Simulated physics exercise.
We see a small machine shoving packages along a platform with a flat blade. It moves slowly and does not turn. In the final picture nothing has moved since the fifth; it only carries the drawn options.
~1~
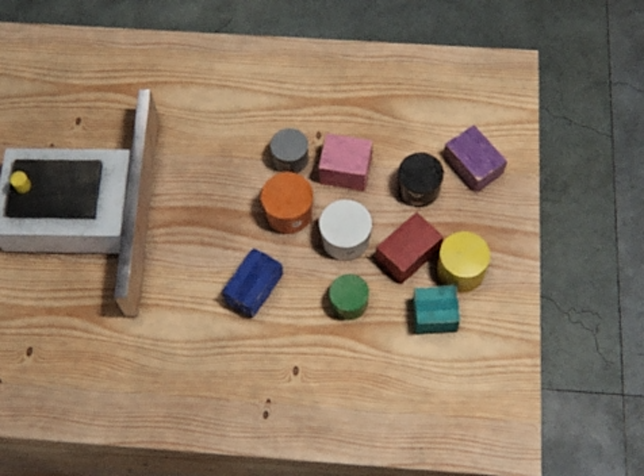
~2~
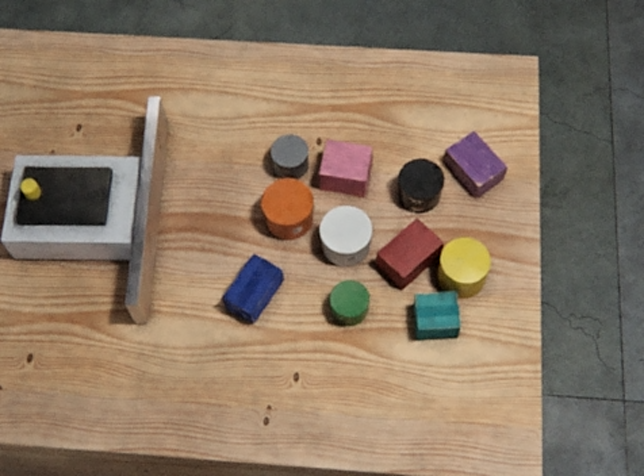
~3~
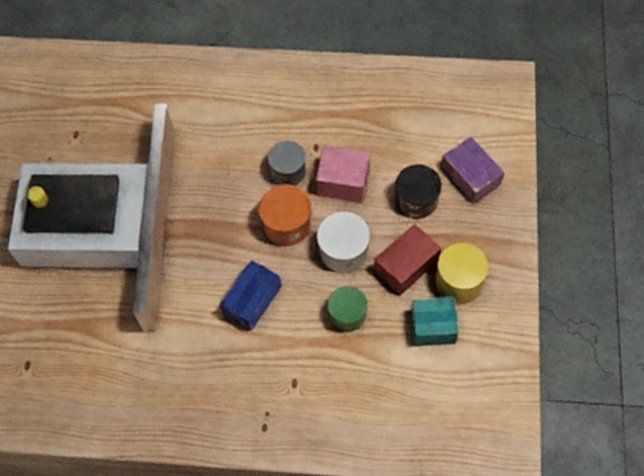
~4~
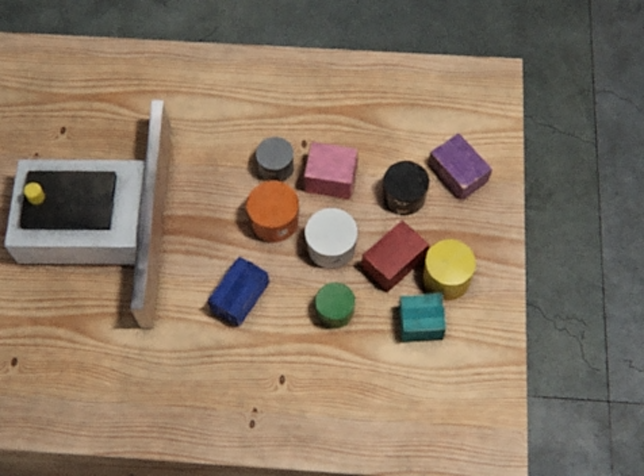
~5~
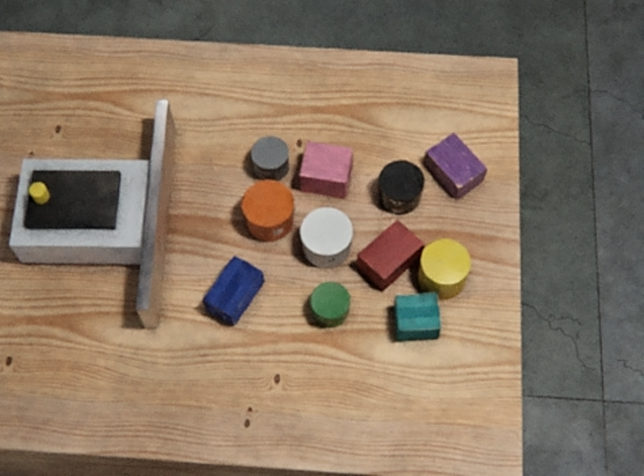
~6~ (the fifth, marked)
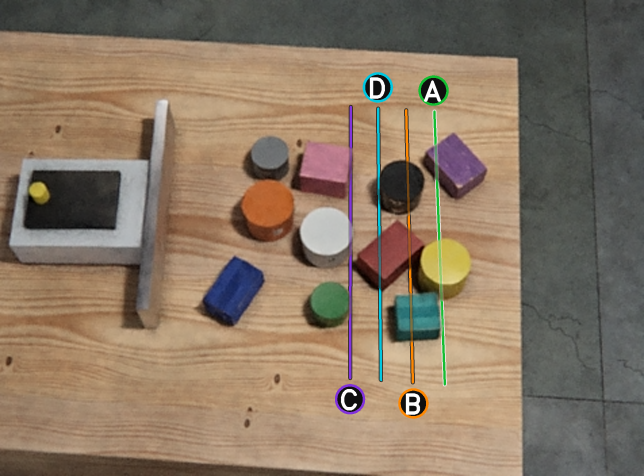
The clip opens on a wooden platform with a pale, flat-bladed machine at the left and a cluster of colourful blocks and cylinders to its right. The machine creeps slowly rightward without turning, narrowing the gap to the blue block, while the view drifts slightly and the objects stay untouched.
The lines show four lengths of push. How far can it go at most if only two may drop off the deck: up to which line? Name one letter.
As far as mark A.
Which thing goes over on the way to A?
The yellow canister goes over.
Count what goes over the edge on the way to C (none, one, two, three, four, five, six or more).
By then, none.
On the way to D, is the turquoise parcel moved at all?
Yes.
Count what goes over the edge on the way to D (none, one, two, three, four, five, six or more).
The count is none.
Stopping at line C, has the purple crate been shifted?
No.
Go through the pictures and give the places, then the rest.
In the first picture, green pail (349, 298); purple crate (475, 159); yellow canister (463, 262).
In the second picture, robot (71, 195); orange pail (289, 210).
In the third picture, robot (79, 203); red crate (407, 260).
In the fourth picture, robot (76, 199); white pail (331, 239).
In the fifth picture, robot (80, 199); black pail (401, 188); pink crate (327, 170); green pail (330, 305).
On the copy, A at (439, 240); B at (409, 238); C at (350, 234); D at (379, 236).
On A. First, robot (182, 205); grey pail (286, 160); blue parcel (279, 290).
Then, robot (284, 211); yellow canister (471, 277); purple crate (461, 164).
Finally, robot (364, 216); yellow canister over the edge; black pail (514, 215); one fallen.
By contrast, B is within the limit but short; C is within the limit but short; D is within the limit but short.
